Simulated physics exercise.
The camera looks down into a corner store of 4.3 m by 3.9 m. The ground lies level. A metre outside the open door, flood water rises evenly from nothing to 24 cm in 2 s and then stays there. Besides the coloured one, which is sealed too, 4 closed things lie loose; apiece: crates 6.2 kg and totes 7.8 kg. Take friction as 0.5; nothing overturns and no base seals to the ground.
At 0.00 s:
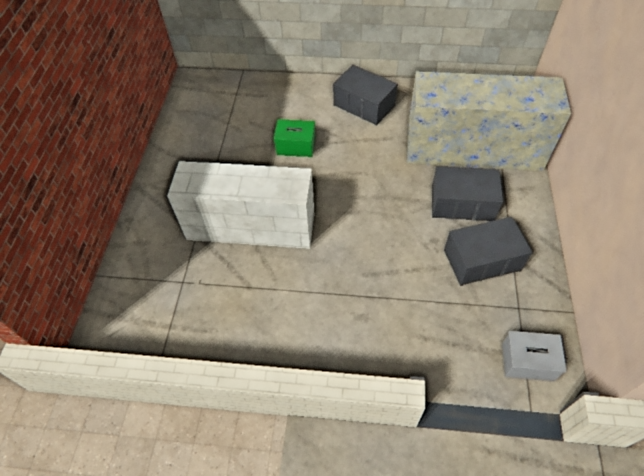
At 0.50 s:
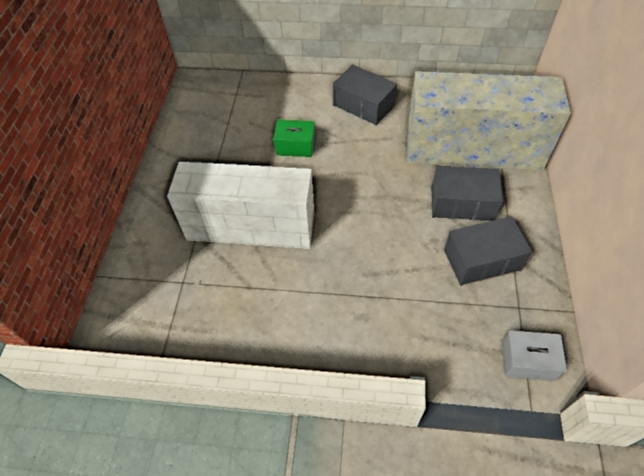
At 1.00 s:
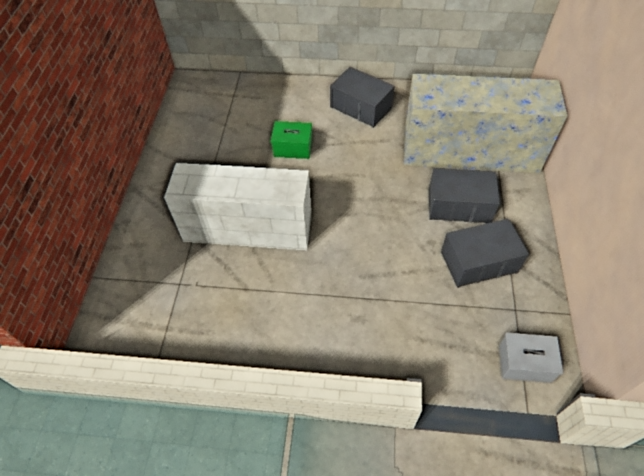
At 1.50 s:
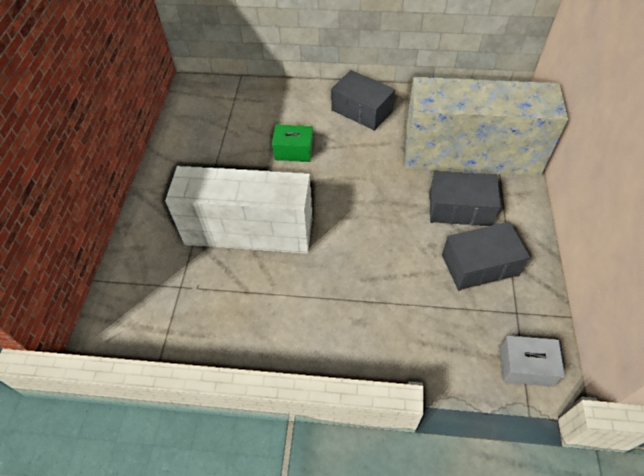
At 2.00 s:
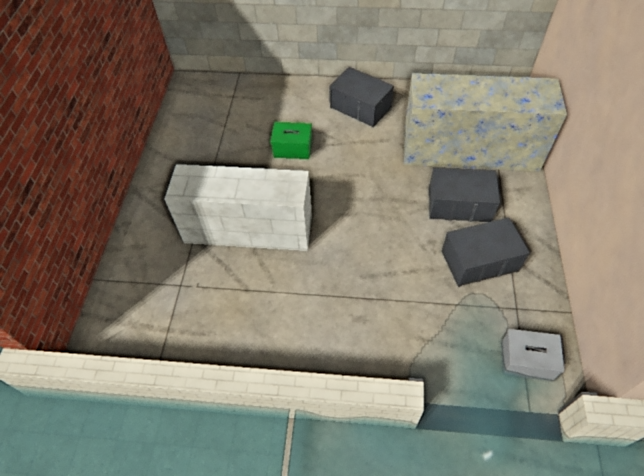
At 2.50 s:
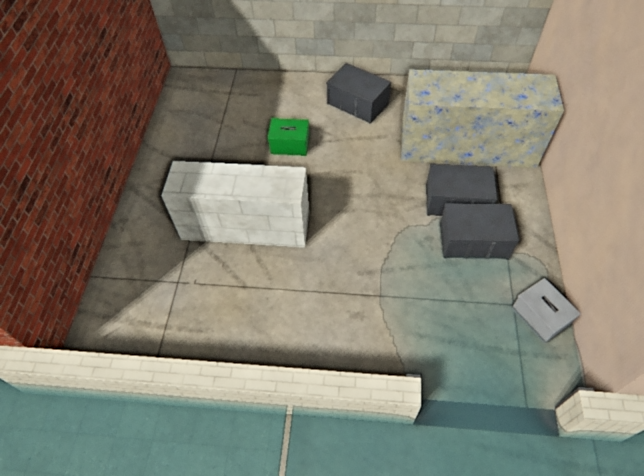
Water spreads over the paved strip outside a walled store corner, seen from above by a camera that barely shifts, then enters through the doorway at lower right. Inside, a green box sits behind a low white block, with three dark grey boxes near a blue-speckled block at right and a light grey box by the doorway. As the shallow sheet widens, the light grey box turns and slides inward, and the nearest dark box swings against its neighbour.
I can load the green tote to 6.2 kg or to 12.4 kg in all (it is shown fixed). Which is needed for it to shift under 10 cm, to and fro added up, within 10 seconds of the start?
For it, neither weight holds it.
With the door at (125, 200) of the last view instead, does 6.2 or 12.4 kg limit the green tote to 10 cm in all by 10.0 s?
Then neither load is enough.
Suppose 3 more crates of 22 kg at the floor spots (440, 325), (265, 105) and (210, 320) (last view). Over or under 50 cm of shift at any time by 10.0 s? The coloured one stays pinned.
In that order: Over, less, under.
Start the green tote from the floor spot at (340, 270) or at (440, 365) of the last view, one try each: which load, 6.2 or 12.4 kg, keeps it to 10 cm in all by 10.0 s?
In that order: Neither holds; neither is enough.
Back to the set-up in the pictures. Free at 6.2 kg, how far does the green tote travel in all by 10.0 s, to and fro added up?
Some 300 cm in all.
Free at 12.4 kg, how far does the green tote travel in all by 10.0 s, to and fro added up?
About 120 cm.
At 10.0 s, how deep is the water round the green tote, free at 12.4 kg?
About 15 cm.
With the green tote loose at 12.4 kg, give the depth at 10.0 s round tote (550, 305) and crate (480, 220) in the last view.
About 11 and 9 cm.
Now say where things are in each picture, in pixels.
The green tote at (295, 130) rests on the ground; 0.0 m2 under water; 0 of 5 have shifted, in the first frame.
The green tote at (294, 130) rests on the ground; water covers 0.0 m2; 0 of 5 have shifted, in the second frame.
The green tote at (292, 132) rests on the ground; 0.0 m2 under water; 0 of 5 have shifted, in the third frame.
The green tote at (293, 135) rests on the ground; 0.0 m2 under water; 0 of 5 have shifted, in the fourth frame.
The green tote at (291, 132) rests on the ground; 0.6 m2 under water; 0 of 5 have shifted, in the fifth frame.
The green tote at (289, 129) rests on the ground; 2.0 m2 under water; 2 of 5 have shifted, in the sixth frame.
After 3.5 s the green tote would be 0 cm from its start with 6.2 kg and 0 cm from its start with 12.4 kg; 1 cm of water round it then.
After 4.5 s the green tote would be 24 cm from its start with 6.2 kg and 0 cm from its start with 12.4 kg; 4 cm of water round it then.
After 7.0 s the green tote would be 158 cm from its start with 6.2 kg and 60 cm from its start with 12.4 kg; 6 cm of water round it then.
After 10.0 s the green tote would be 154 cm from its start with 6.2 kg and 91 cm from its start with 12.4 kg; 15 cm of water round it then.
